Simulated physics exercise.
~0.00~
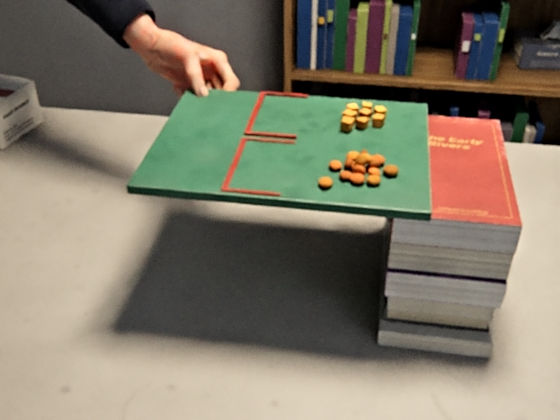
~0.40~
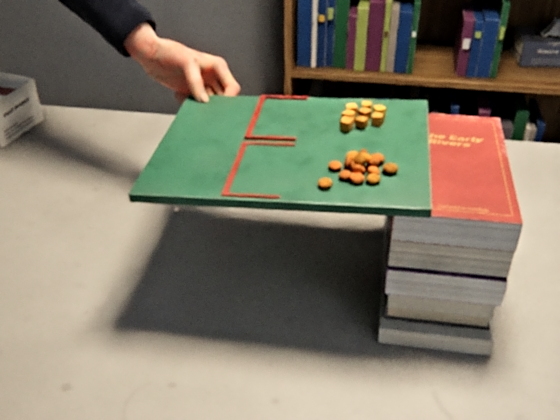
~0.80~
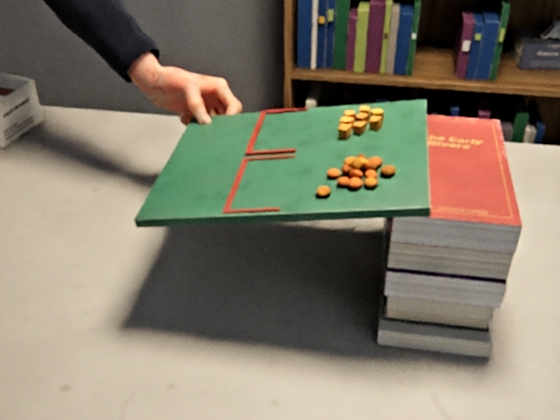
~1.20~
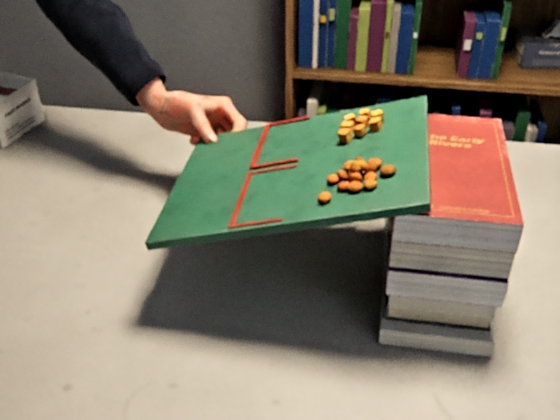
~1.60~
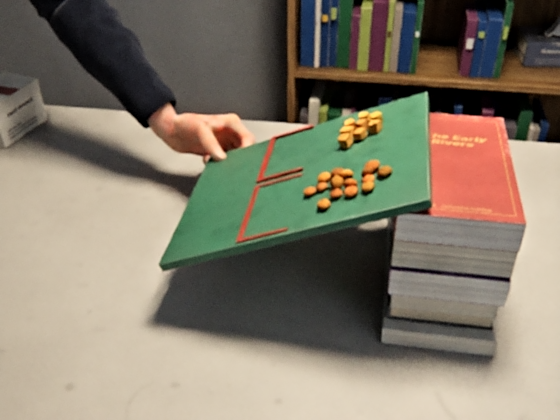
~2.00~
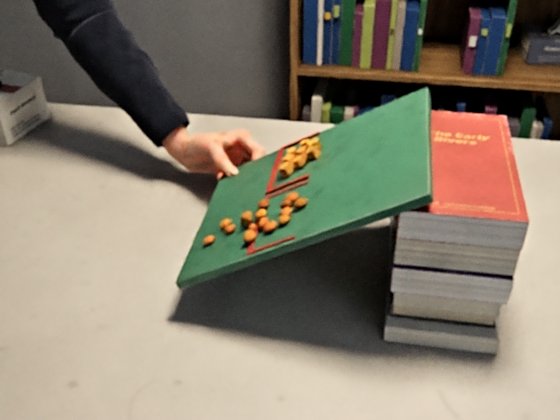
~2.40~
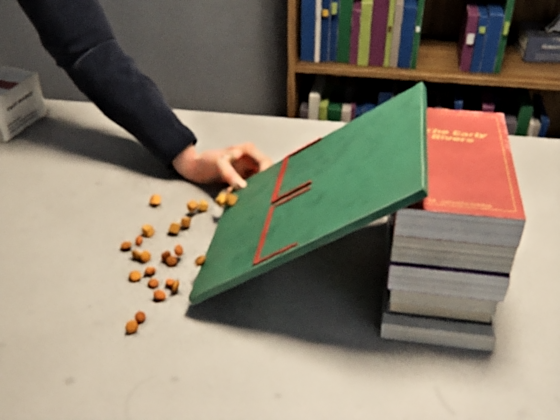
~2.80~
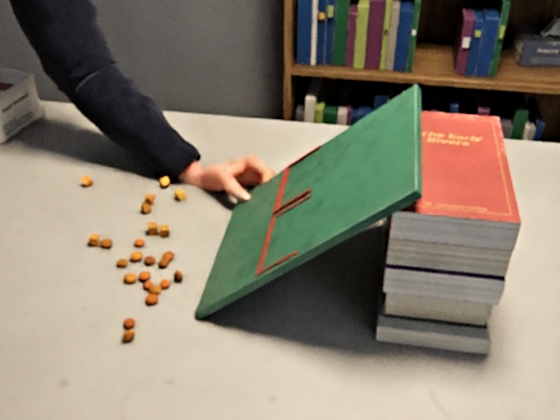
A hand lowers a green board until its small orange pieces slide onto the table.
